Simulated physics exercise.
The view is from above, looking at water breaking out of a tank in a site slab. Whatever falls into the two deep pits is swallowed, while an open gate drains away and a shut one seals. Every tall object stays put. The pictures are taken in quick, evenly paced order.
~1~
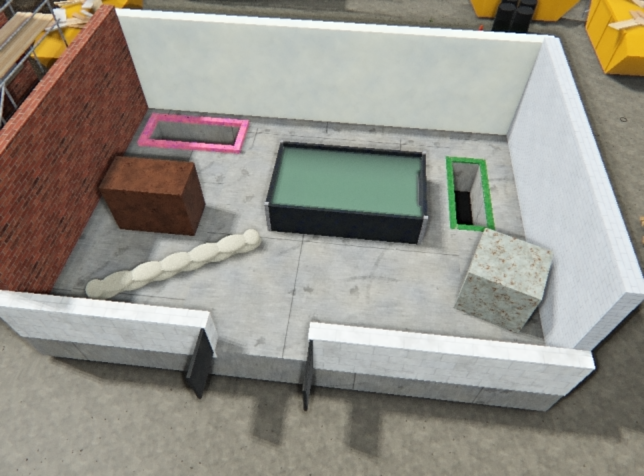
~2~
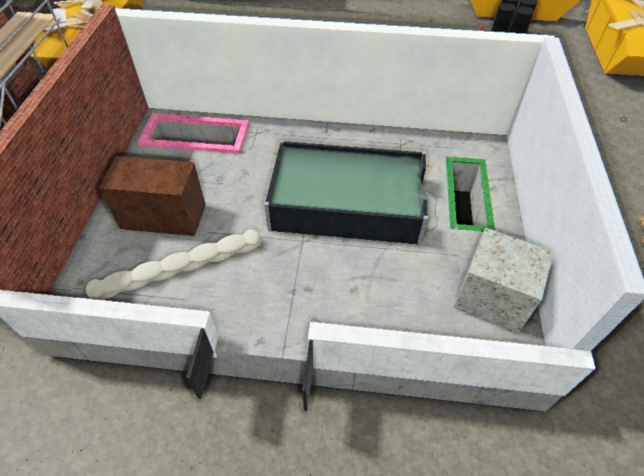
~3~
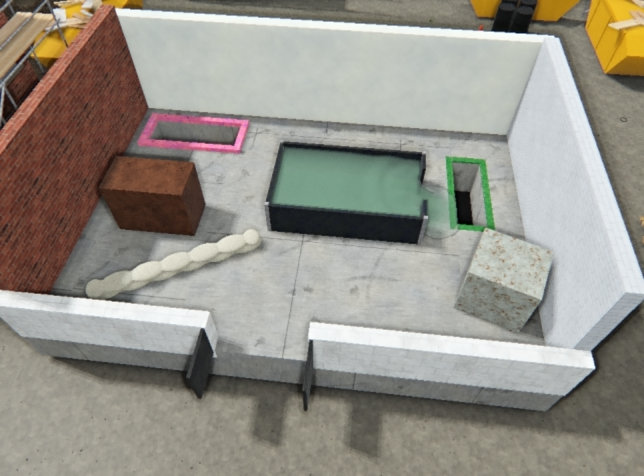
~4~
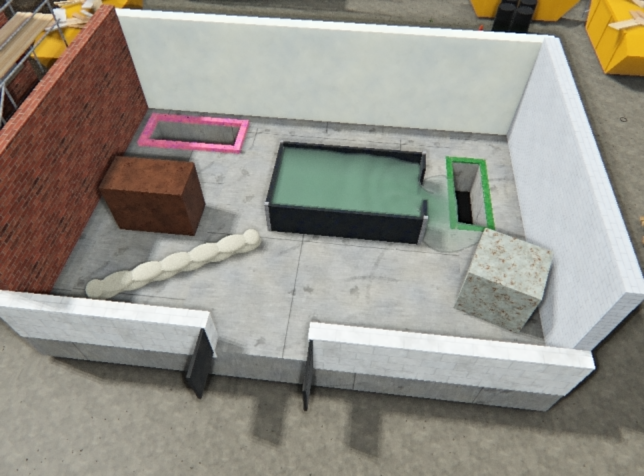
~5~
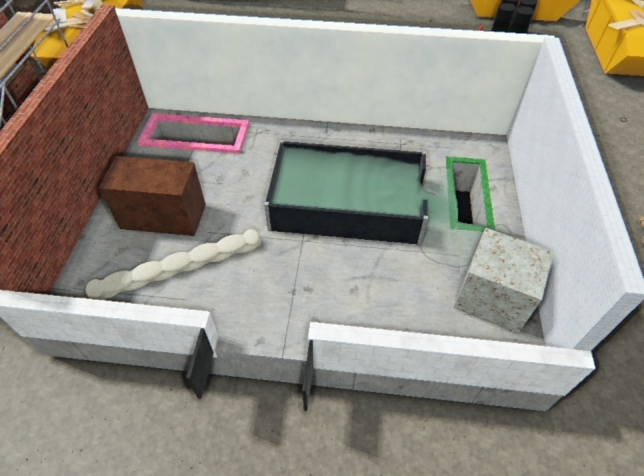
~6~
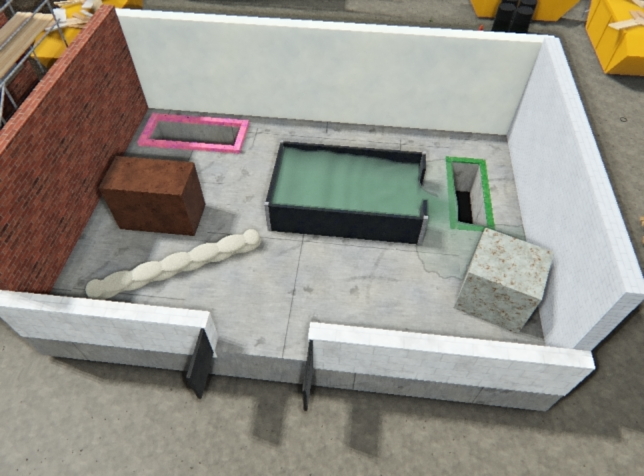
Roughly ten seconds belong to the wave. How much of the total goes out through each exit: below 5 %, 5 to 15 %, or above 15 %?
The gate ends up low - beneath five per cent, the green pit ends up high - past fifteen per cent, the pink pit ends up low - beneath five per cent.
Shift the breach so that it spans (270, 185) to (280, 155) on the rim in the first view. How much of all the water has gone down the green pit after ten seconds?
Near 2 per cent for green.
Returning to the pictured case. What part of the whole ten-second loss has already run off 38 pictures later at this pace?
I get 80 percent.
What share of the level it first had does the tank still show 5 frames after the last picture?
Around 76 percent.
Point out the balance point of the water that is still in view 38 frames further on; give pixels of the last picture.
Somewhere around (379, 214) in the last view.
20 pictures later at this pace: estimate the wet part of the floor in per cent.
Some 15 in a hundred.
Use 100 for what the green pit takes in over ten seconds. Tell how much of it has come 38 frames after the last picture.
Around 80 percent.
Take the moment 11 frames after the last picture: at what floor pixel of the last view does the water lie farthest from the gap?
At roughly (541, 370).
A moment on, water covers 10 % of the floor; the gate 0 %, the green pit 14 %, the pink pit 0 %.
Next, water covers 10 % of the floor; the gate 0 %, the green pit 23 %, the pink pit 0 %.
Then, water covers 15 % of the floor; the gate 0 %, the green pit 35 %, the pink pit 0 %.
Later, water covers 30 % of the floor; the gate 0 %, the green pit 50 %, the pink pit 0 %.
In the end, water covers 45 % of the floor; the gate 0 %, the green pit 63 %, the pink pit 0 %.
